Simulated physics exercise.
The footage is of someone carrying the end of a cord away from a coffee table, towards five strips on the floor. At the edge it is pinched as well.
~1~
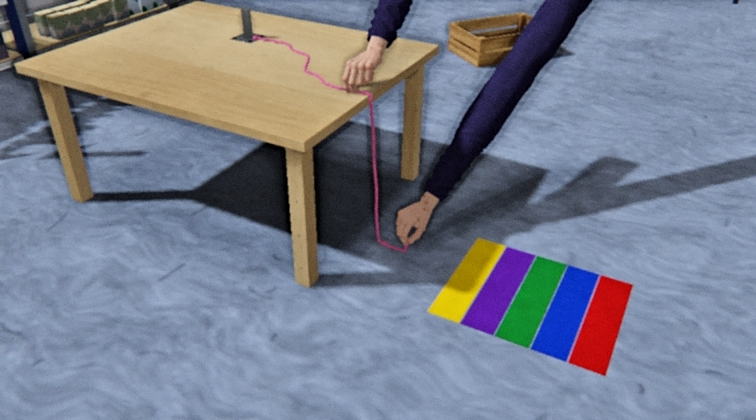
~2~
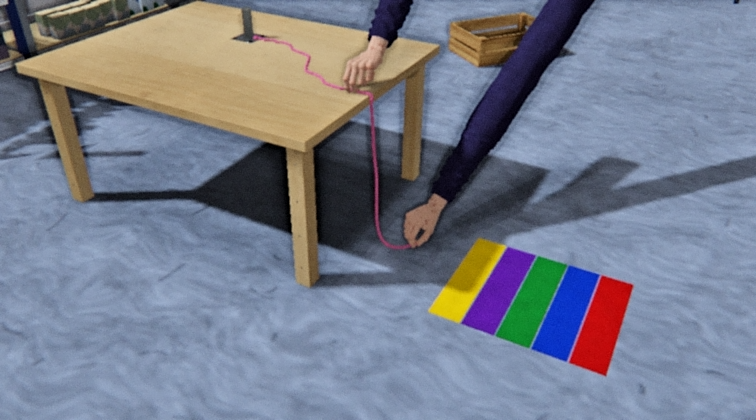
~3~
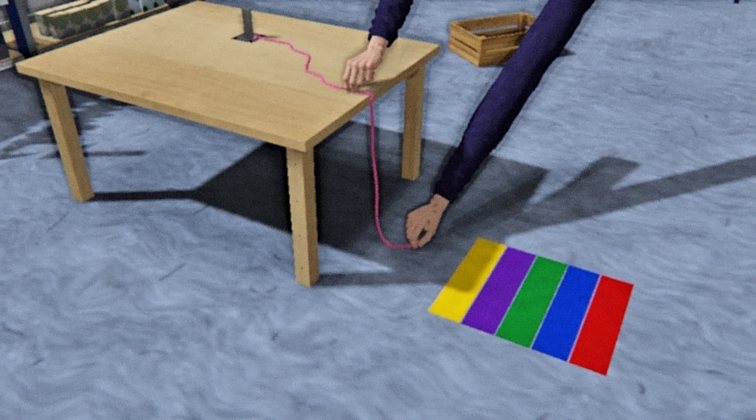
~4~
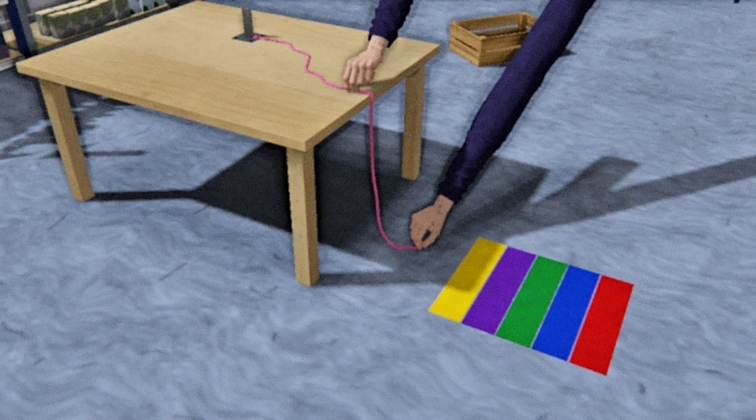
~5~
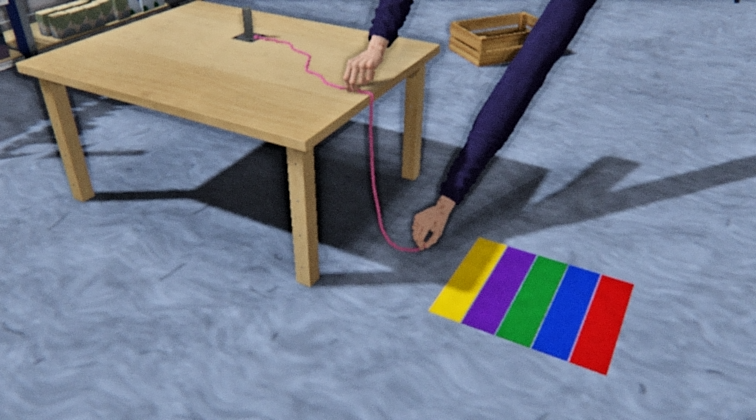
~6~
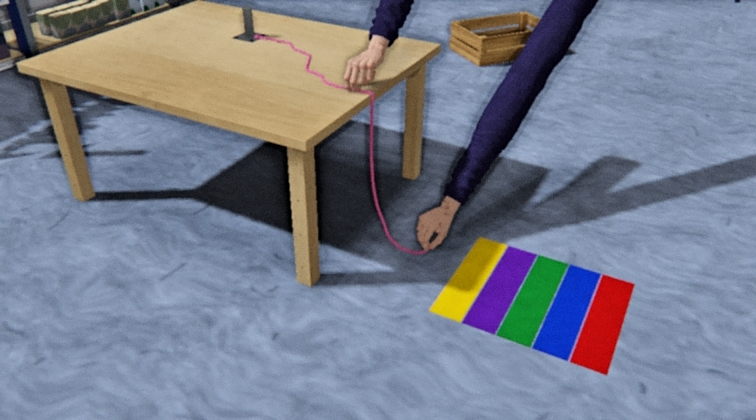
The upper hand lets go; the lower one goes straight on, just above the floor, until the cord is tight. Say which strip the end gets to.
It gets to the green strip.
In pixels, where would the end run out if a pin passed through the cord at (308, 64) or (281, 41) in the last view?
(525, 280); (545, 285).
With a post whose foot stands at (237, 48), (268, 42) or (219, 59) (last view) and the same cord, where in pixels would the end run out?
Around (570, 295), then (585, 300), then (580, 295).
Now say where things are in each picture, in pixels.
The first picture shows end (408, 242); yellow (453, 302); purple (486, 313); green (520, 325); blue (555, 338); red (593, 351).
The second picture shows end (416, 245); cord through (275, 42) (309, 59) (323, 80) (371, 105) (376, 172) (378, 227).
The third picture shows end (418, 245).
The fourth picture shows end (422, 246); cord through (276, 42) (310, 58) (323, 80) (371, 104) (373, 171) (381, 228).
The fifth picture shows end (424, 247).
The sixth picture shows end (429, 248); cord through (276, 41) (310, 58) (324, 79) (372, 104) (372, 170) (385, 227).
A little later, end near (481, 264); over yellow.
Next, end near (522, 277); over purple.
When it is tight, end near (548, 286); over green. The green one.
